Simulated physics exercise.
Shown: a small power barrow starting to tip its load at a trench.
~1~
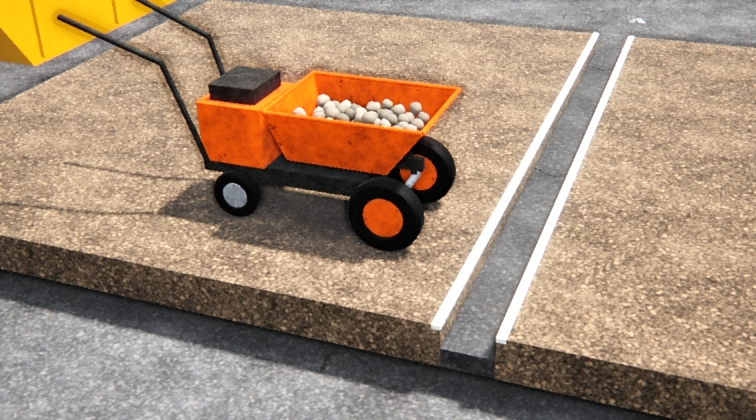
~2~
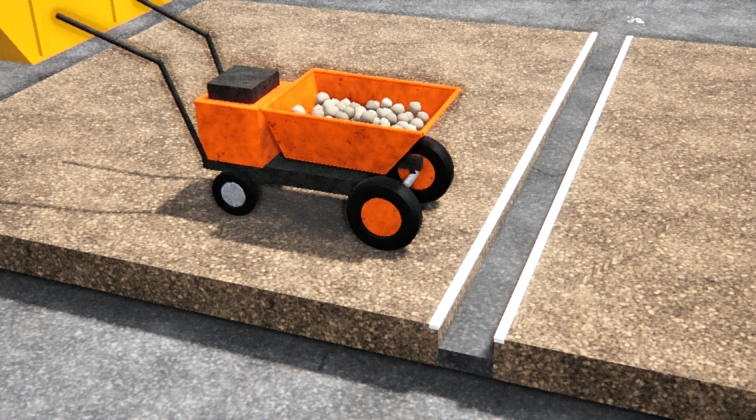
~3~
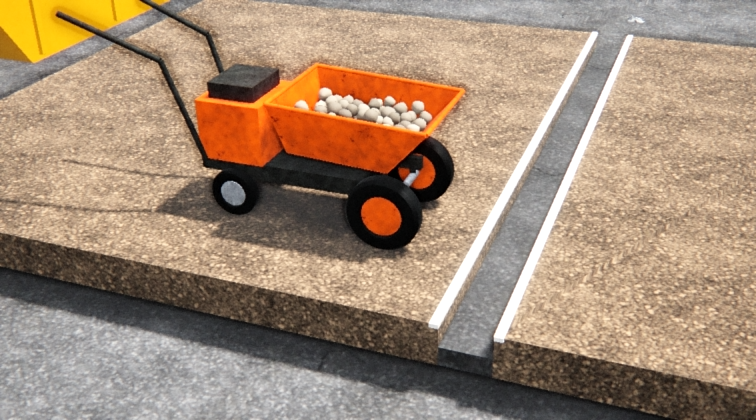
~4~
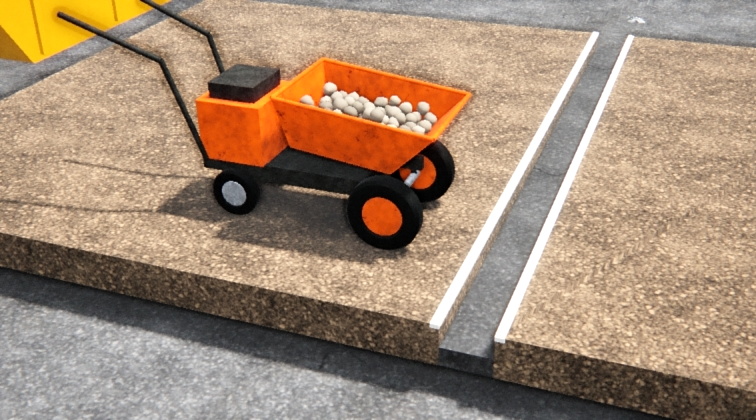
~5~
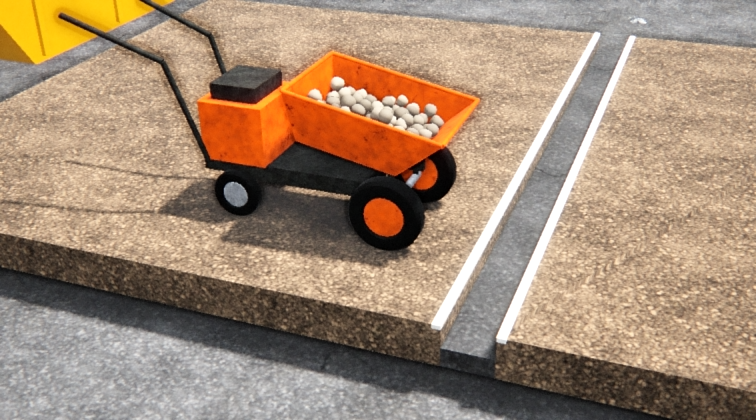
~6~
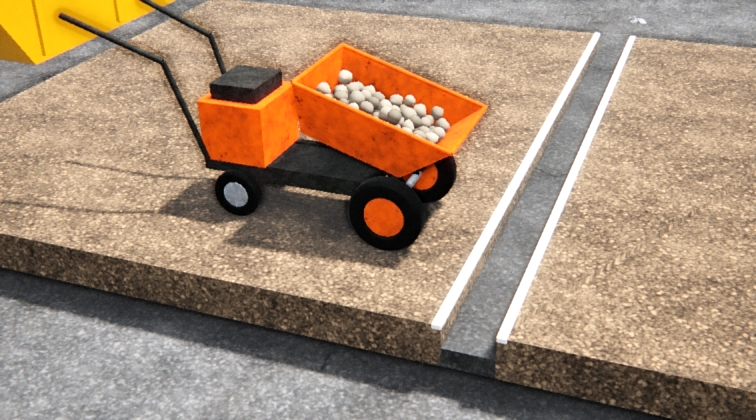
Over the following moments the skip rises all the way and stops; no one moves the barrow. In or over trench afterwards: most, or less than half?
The part in the trench outweighs the part outside.
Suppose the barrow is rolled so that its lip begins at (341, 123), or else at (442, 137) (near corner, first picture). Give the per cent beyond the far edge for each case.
Try 1 about 0 %, try 2 about 50 %.
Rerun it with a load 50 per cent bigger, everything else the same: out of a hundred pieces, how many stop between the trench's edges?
Estimate: Close to 50 %.
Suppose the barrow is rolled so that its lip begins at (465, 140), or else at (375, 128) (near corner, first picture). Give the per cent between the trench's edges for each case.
About 0 and 60 per cent.
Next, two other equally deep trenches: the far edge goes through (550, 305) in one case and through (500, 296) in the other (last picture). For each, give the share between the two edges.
The first try comes to close to 90 per cent, the next to 40 per cent.
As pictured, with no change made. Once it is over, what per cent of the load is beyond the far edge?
Roughly 25 in a hundred.
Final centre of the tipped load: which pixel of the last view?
Close to (525, 247) in the last picture.
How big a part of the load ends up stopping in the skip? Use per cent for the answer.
10 in a hundred, roughly.
Just after the last frame, skip tipped steeply; every one in the skip.
A moment on, skip tipped right over; roughly two thirds in the skip; roughly a quarter in or heaped over the trench; just a few beyond it.
Further on, skip tipped right over; about a tenth in the skip; roughly two thirds in or heaped over the trench; roughly a quarter beyond it.
When it is over, skip tipped right over; about a tenth in the skip; roughly two thirds in or heaped over the trench; roughly a quarter beyond it.
